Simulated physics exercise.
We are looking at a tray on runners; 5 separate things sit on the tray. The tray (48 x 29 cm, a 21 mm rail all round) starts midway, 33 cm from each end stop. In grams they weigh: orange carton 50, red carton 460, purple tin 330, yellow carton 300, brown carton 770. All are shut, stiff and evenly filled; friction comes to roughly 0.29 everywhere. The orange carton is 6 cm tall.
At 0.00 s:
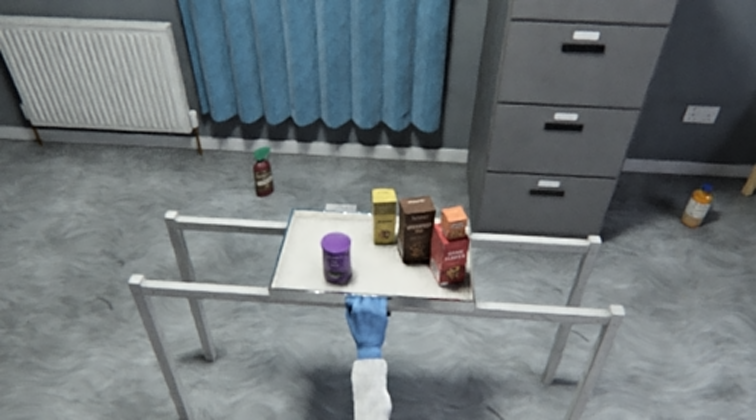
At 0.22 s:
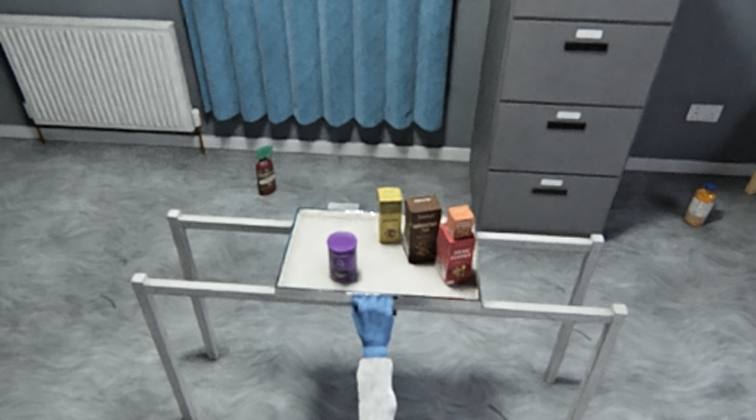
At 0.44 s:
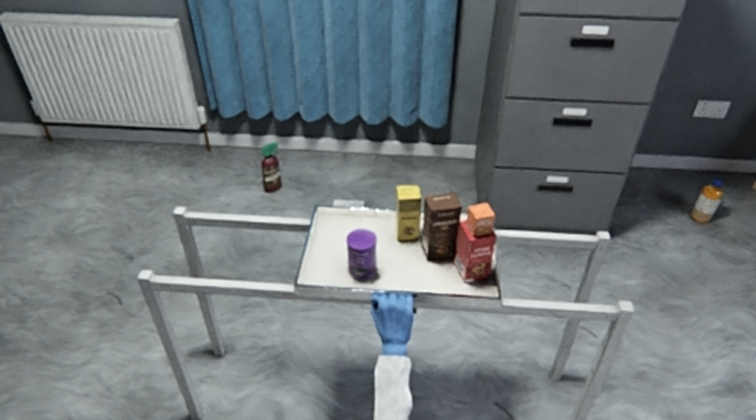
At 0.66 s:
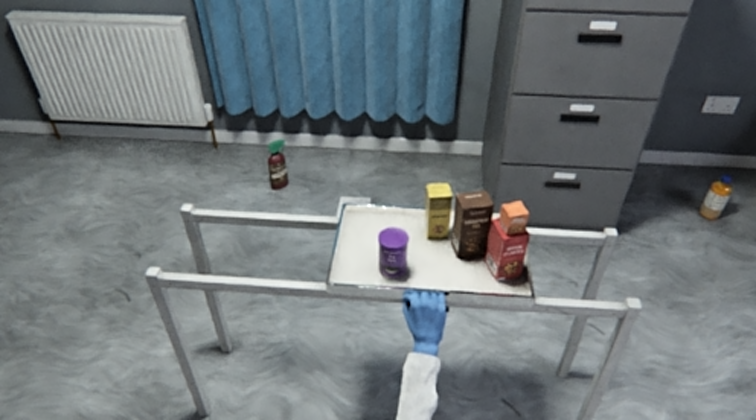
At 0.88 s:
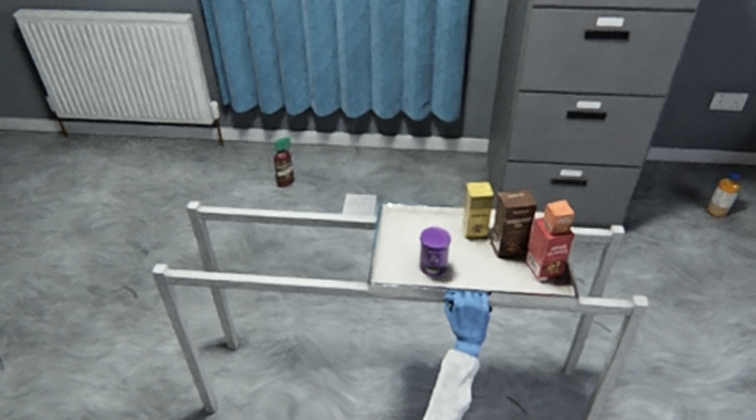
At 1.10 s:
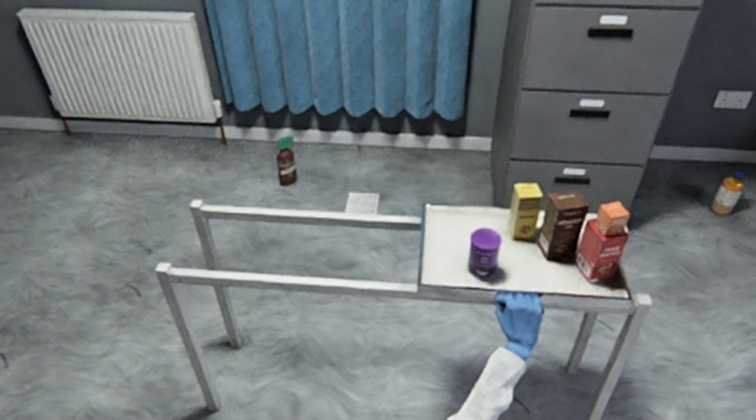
In a grey-floored room with a radiator, blue curtains and a filing cabinet at the back, the view looks down on a metal frame with two rails. A shallow tray on the rails holds a purple tin at left, then yellow and brown cartons, with an orange carton atop a red one at right. A blue-gloved hand slides the loaded tray rightward, gradually at first, then farther, while the view shifts slightly.
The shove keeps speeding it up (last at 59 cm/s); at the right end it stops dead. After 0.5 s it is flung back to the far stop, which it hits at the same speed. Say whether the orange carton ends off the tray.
The orange carton falls out.
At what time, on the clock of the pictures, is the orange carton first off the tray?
Near 1.3 s.
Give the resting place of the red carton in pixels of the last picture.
Around (324, 231).
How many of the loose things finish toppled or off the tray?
1 of them.
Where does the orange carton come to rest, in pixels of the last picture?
Near (590, 396).
By 1.70 s, tray moved 33 cm right; orange carton now off the tray; yellow carton 5 cm from its spot; purple tin 5 cm from its spot.
By 3.30 s, tray moved 3 cm left; yellow carton 5 cm from its spot; purple tin 5 cm from its spot; brown carton 5 cm from its spot.
When it is over (4.4 s), off the tray, orange carton; the other 4 within 5 cm of the start. In the last view, orange carton near (590, 396).
